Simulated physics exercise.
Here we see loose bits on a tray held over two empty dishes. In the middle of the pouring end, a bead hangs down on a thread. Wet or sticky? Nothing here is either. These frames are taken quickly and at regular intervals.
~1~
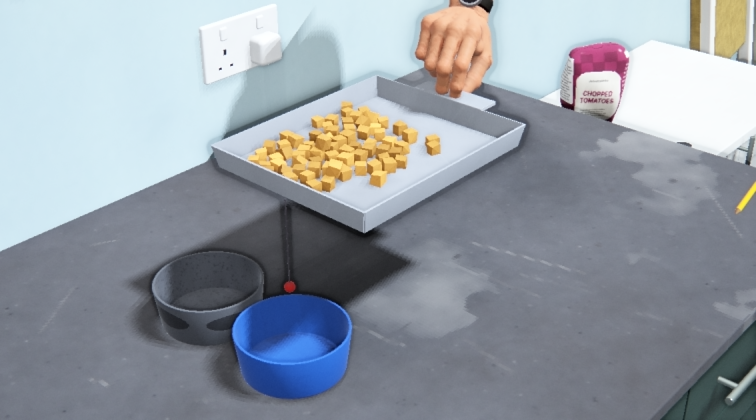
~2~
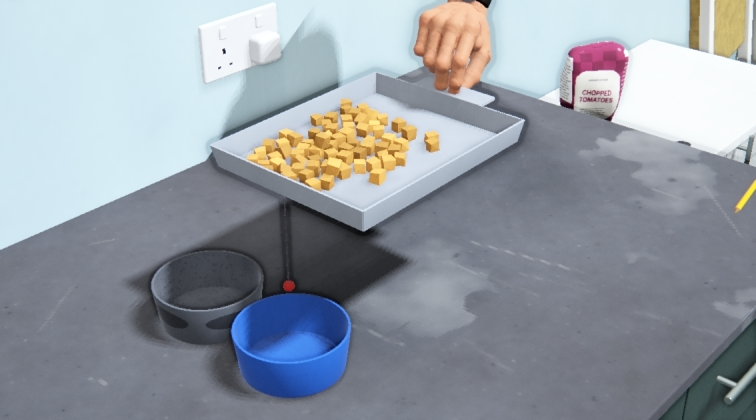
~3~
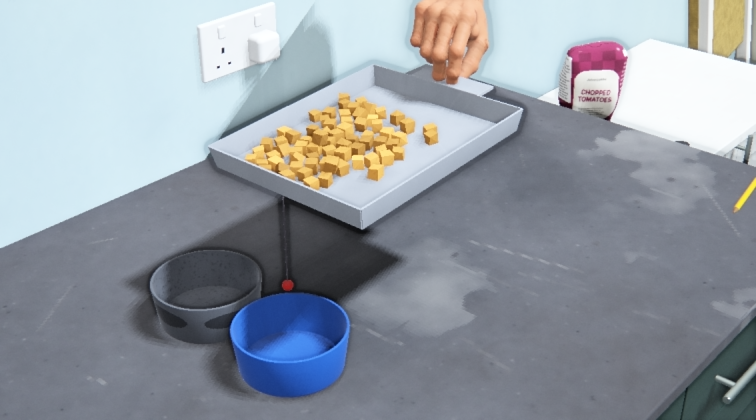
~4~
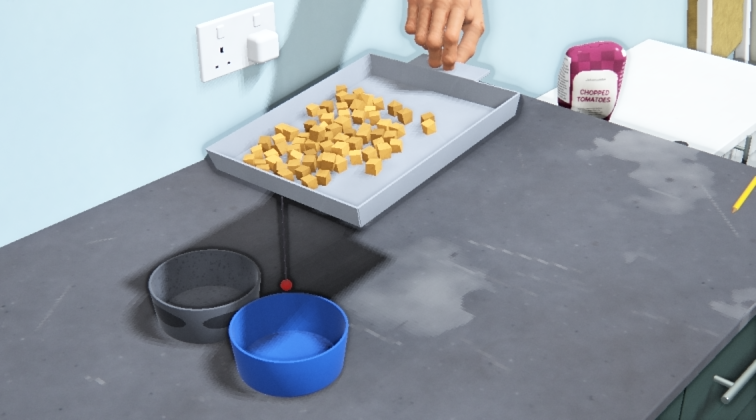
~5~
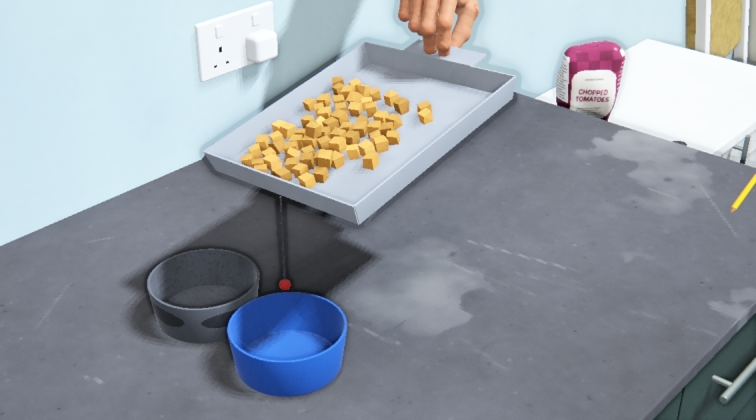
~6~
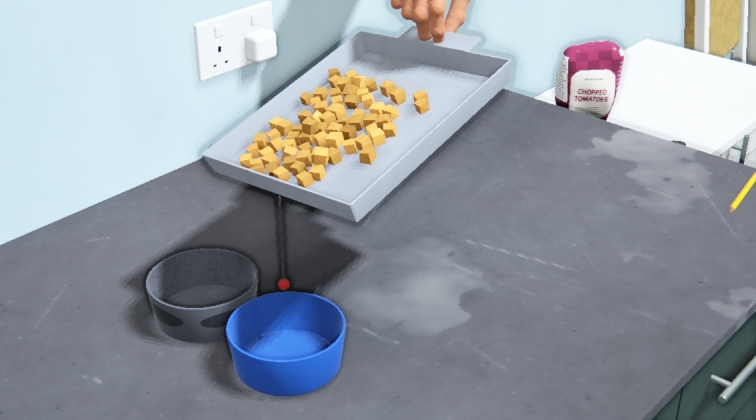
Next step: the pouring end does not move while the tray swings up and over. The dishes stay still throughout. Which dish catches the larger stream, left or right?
Bigger share: Left.
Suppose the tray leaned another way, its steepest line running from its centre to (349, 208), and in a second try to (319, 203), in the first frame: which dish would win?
The rightmost dish; the rightmost dish.
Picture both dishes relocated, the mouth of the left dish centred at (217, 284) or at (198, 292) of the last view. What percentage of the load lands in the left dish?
Around 50 and around 60 per cent, in that order.
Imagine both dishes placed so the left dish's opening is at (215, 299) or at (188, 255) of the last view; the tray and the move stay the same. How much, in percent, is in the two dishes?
First try: Around 50 percent; second try: Around 50 percent.
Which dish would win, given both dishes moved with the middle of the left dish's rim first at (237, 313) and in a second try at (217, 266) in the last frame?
The first time the left-side one comes out ahead, the second time the left-side one.
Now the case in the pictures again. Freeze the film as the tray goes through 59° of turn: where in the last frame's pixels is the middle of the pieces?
(266, 135).
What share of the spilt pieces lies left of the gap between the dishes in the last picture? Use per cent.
Some 100 %.
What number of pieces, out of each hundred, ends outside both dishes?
Close to 40 %, give or take.
Shortly afterwards, tray tipped steeply; all but a few on the tray; only a few in the left dish.
Next, tray tipped right over; all but a few on the tray; only a few in the left dish.
Some moments later, tray tipped past a quarter turn; a little in the right dish; near half in the left dish; near a third outside both.
In the end, tray tipped past a quarter turn; a little in the right dish; near half in the left dish; near a third outside both.
